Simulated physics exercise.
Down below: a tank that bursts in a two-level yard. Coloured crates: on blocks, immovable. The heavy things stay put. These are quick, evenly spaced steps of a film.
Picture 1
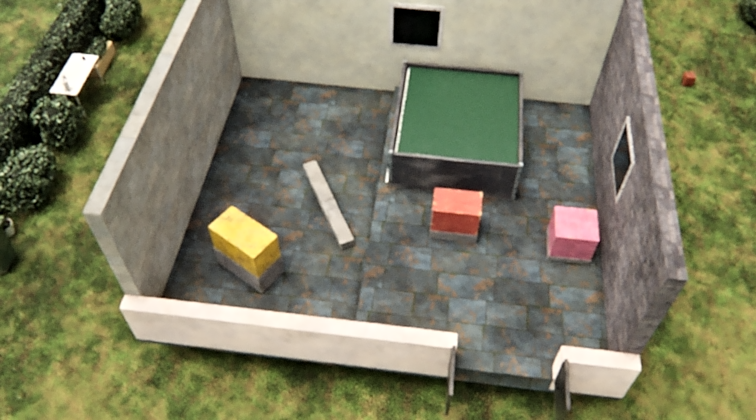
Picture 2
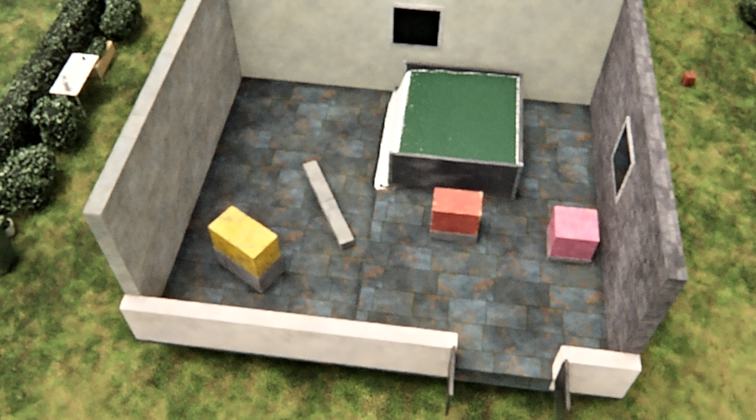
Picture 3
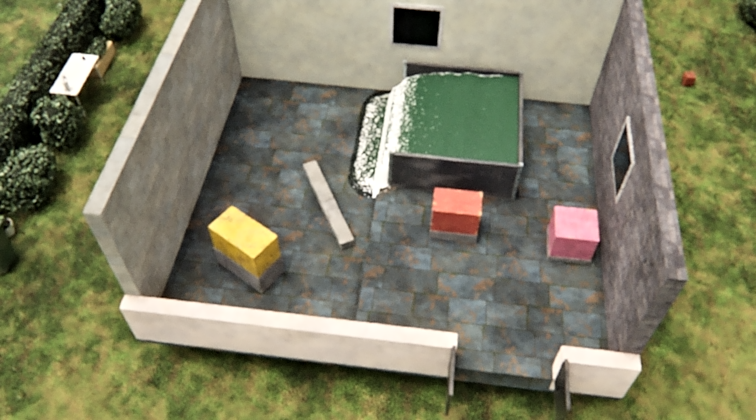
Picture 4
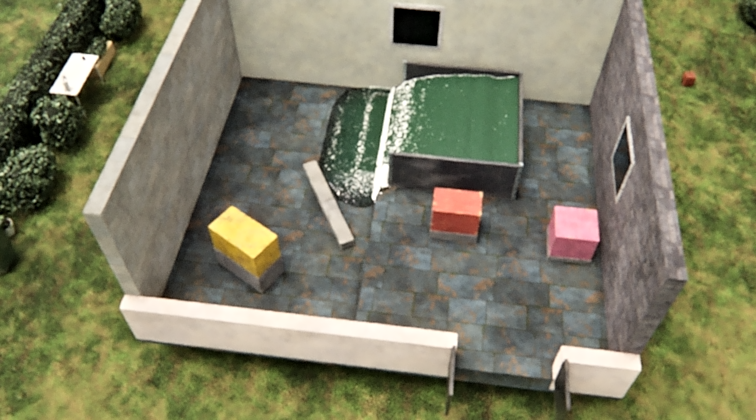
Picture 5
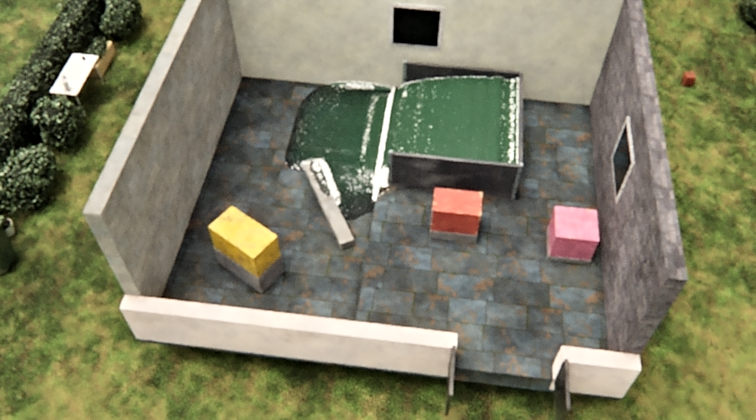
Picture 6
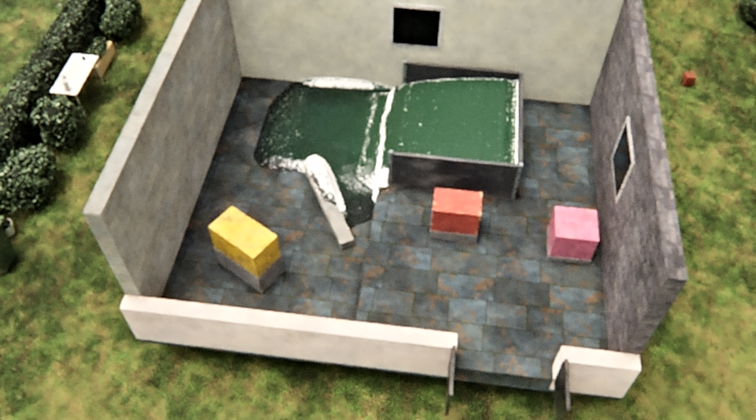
A tank of green water bursts open on its left side in a walled, stone-paved yard, seen from high above by a still camera. An orange-red crate sits before the tank, a pink one at right, a yellow-topped block at left, and a pale beam lies between. White-edged water pours out leftward, spreads across the paving and foams around the beam's upper end.
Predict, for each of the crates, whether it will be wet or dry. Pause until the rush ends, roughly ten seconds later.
My prediction: The red crate will avoid the water. The yellow crate will avoid the water. The pink crate will meet the water.
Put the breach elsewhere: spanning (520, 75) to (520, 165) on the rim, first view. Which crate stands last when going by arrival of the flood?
Last in line is the yellow-painted one.
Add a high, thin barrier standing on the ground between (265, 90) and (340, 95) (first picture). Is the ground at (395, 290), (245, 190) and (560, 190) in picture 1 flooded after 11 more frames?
The first point comes out unwetted, the next inundated, the last unwetted.
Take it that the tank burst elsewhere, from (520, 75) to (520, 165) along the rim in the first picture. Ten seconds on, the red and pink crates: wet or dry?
In that case the red crate is flooded and the pink crate is flooded.
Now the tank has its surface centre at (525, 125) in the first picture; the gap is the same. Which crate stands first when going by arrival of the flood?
I'd say the red one is first.
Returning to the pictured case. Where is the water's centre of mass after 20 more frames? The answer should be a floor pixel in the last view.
At about (309, 164).
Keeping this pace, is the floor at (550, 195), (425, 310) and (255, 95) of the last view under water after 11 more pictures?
First spared, second spared, third inundated.
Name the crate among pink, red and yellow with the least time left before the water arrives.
Answer: The one in yellow.
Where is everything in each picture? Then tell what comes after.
The first picture shows the tank at (459, 114) is whole and still.
In the second picture, water pours out at (399, 127) and has run to a hidden place.
In the third picture, water pours out at (399, 129) and has run to (380, 94).
In the fourth picture, the front is at (360, 88), out from the gap at (399, 131).
In the fifth picture, water pours out at (399, 132) and has run to (325, 85).
In the sixth picture, water pours out at (399, 132) and has run to (281, 97).
A moment on, water covers 35 % of the floor; the red crate not reached, the yellow crate not reached, the pink crate not reached.
Next, water covers 45 % of the floor; the red crate not reached, the yellow crate water round its plinth, the pink crate not reached.
Then, water covers 50 % of the floor; the red crate not reached, the yellow crate water round its plinth, the pink crate not reached.
Later, water covers 85 % of the floor; the red crate water round its plinth, the yellow crate water round its plinth, the pink crate water round its plinth.
In the end, water covers 95 % of the floor; the red crate stayed above the water, the yellow crate stayed above the water, the pink crate was topped.
